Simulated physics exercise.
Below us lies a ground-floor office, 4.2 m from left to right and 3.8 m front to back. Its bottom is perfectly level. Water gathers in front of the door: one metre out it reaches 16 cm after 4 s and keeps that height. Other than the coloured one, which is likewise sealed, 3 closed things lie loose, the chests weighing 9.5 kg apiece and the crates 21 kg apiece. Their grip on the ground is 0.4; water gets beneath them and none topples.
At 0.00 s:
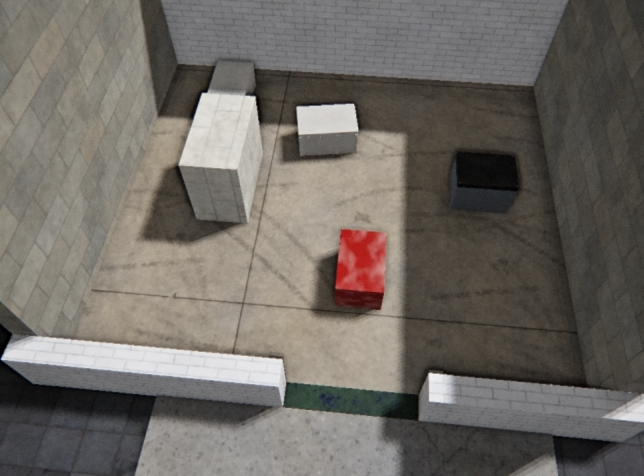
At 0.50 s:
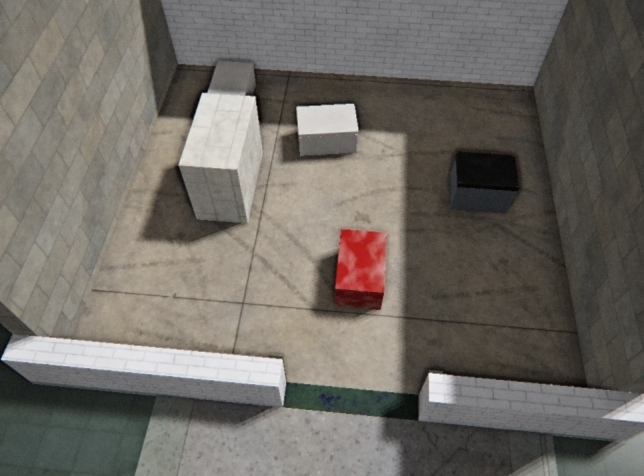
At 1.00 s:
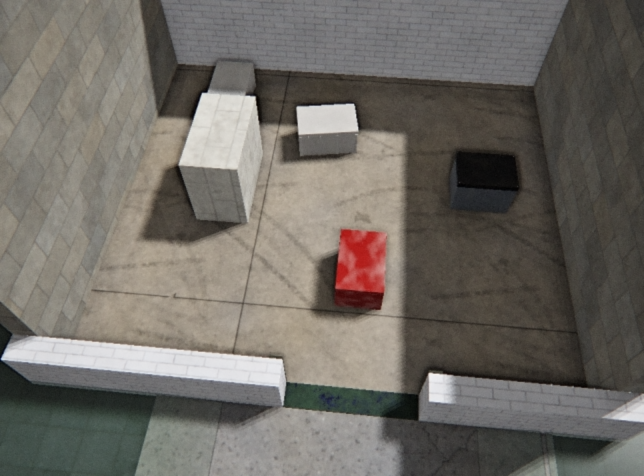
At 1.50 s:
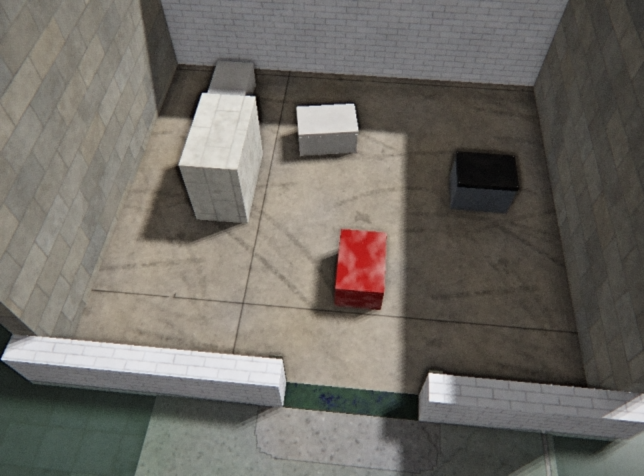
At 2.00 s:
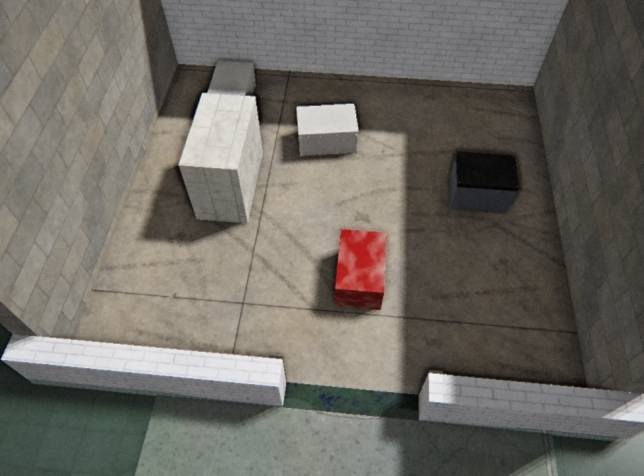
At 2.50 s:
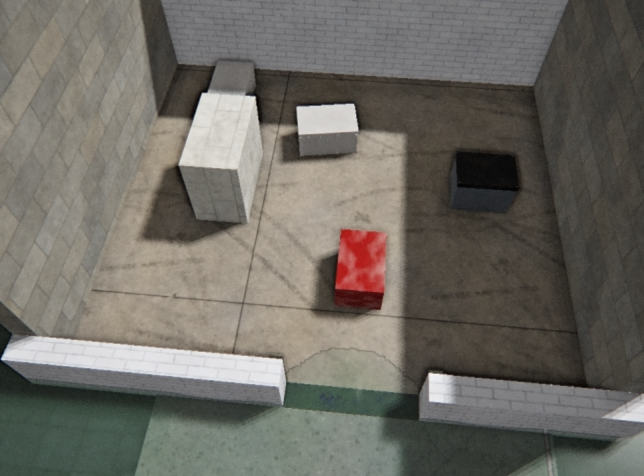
At first, a red crate and several pale and dark blocks stand on the dry floor of a walled room seen from above. Greenish water appears outside the low front wall, then spreads across the paving before the doorway. Finally, a thin patch slips just inside the opening, while the crate and blocks stay still.
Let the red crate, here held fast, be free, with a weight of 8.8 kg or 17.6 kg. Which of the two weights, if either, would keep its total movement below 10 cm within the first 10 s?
Neither would.
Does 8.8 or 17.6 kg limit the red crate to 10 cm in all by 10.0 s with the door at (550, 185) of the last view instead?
Outcome - the heavier pick is required.
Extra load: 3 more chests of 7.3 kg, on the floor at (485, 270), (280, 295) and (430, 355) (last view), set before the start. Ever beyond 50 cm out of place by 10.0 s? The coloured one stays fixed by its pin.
Result, in turn - exceeds it; exceeds it; exceeds it.
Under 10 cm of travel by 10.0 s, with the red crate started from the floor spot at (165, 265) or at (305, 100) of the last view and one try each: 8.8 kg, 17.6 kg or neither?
In order: Even the lighter mass works; only the heavier one succeeds.
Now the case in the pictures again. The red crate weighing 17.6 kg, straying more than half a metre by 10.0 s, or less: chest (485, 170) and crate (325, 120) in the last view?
Object 1: Surpassed, object 2: Not surpassed.
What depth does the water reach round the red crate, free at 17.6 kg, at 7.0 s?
Close to 4 cm deep.
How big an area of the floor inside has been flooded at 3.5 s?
Somewhere about 1.5 m2, give or take.
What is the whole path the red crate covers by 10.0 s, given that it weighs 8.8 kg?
Around 300 centimetres in total.
After 3.5 s the red crate would be 4 cm from its start with 8.8 kg and 0 cm from its start with 17.6 kg; 3 cm of water round it then.
After 4.5 s the red crate would be 48 cm from its start with 8.8 kg and 3 cm from its start with 17.6 kg; 4 cm of water round it then.
After 7.0 s the red crate would be 160 cm from its start with 8.8 kg and 30 cm from its start with 17.6 kg; 4 cm of water round it then.
After 10.0 s the red crate would be 256 cm from its start with 8.8 kg and 39 cm from its start with 17.6 kg; 5 cm of water round it then.
